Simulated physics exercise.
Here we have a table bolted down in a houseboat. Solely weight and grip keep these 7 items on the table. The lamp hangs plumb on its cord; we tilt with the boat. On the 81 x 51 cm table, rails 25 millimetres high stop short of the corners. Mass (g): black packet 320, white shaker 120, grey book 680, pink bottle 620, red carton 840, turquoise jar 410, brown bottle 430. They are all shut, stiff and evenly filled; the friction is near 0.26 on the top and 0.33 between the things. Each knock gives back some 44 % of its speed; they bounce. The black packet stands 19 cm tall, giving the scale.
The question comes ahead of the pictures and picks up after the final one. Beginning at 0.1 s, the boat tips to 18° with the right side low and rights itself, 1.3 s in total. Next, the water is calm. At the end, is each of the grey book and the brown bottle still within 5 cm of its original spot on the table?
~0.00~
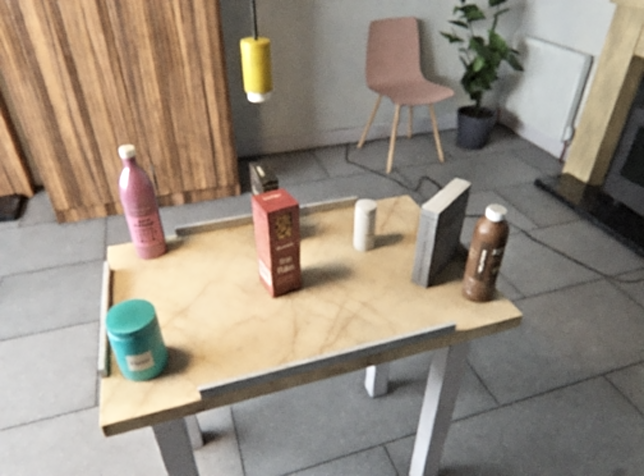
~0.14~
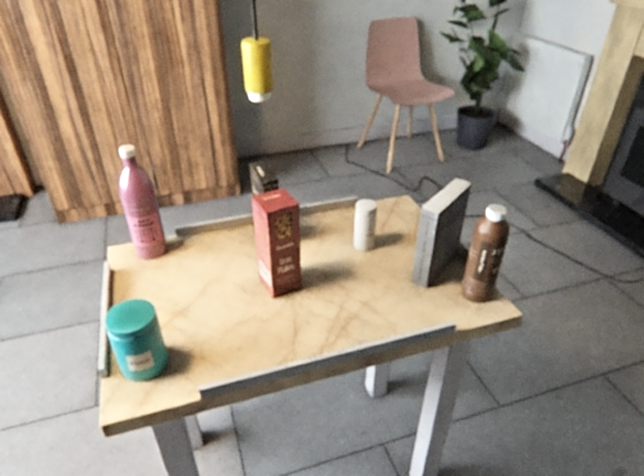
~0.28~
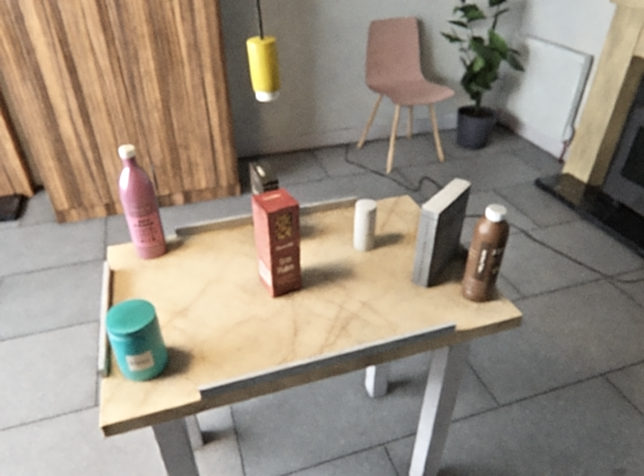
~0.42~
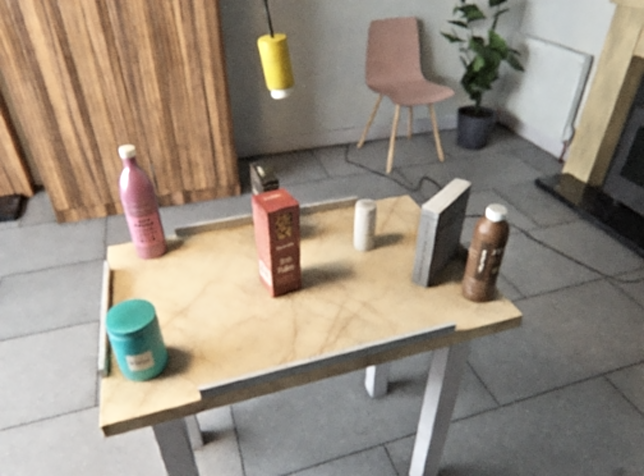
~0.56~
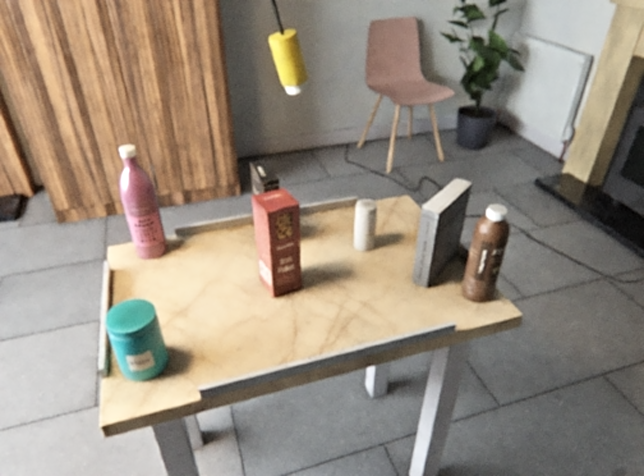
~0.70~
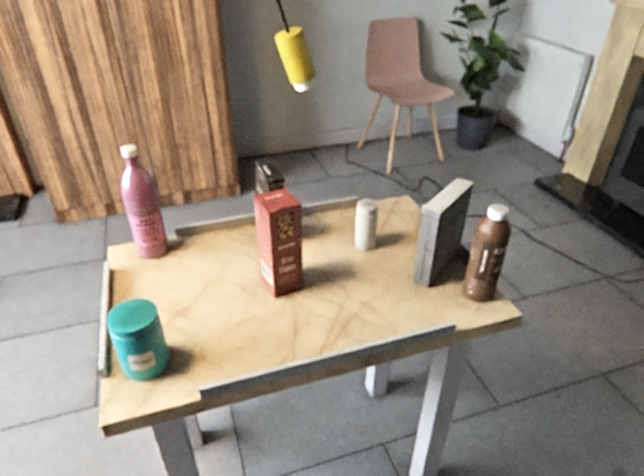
The grey book is; the brown bottle is.
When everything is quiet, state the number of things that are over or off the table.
I make it 1.
After 0.90 s, heel 16°, right side down; brown bottle slid 2 cm near (494, 253); black packet tipped 39° from how it sat; red carton slid 3 cm.
After 1.00 s, heel 12°, right side down; brown bottle slid 2 cm near (497, 255); black packet on its side; red carton slid 4 cm.
After 1.20 s, heel 4°, right side down; brown bottle slid 2 cm near (497, 254); black packet on its side; red carton slid 6 cm.
After 2.90 s, boat level; brown bottle slid 2 cm near (497, 255); black packet on its side; red carton slid 6 cm.
At rest (4.2 s), tipped over on the table, black packet; not toppled but over 5 cm from the start, white shaker, pink bottle, red carton and turquoise jar; the other 2 in place, give or take 5 cm. Seen from the same camera at the end, grey book near (445, 232), brown bottle near (497, 255).
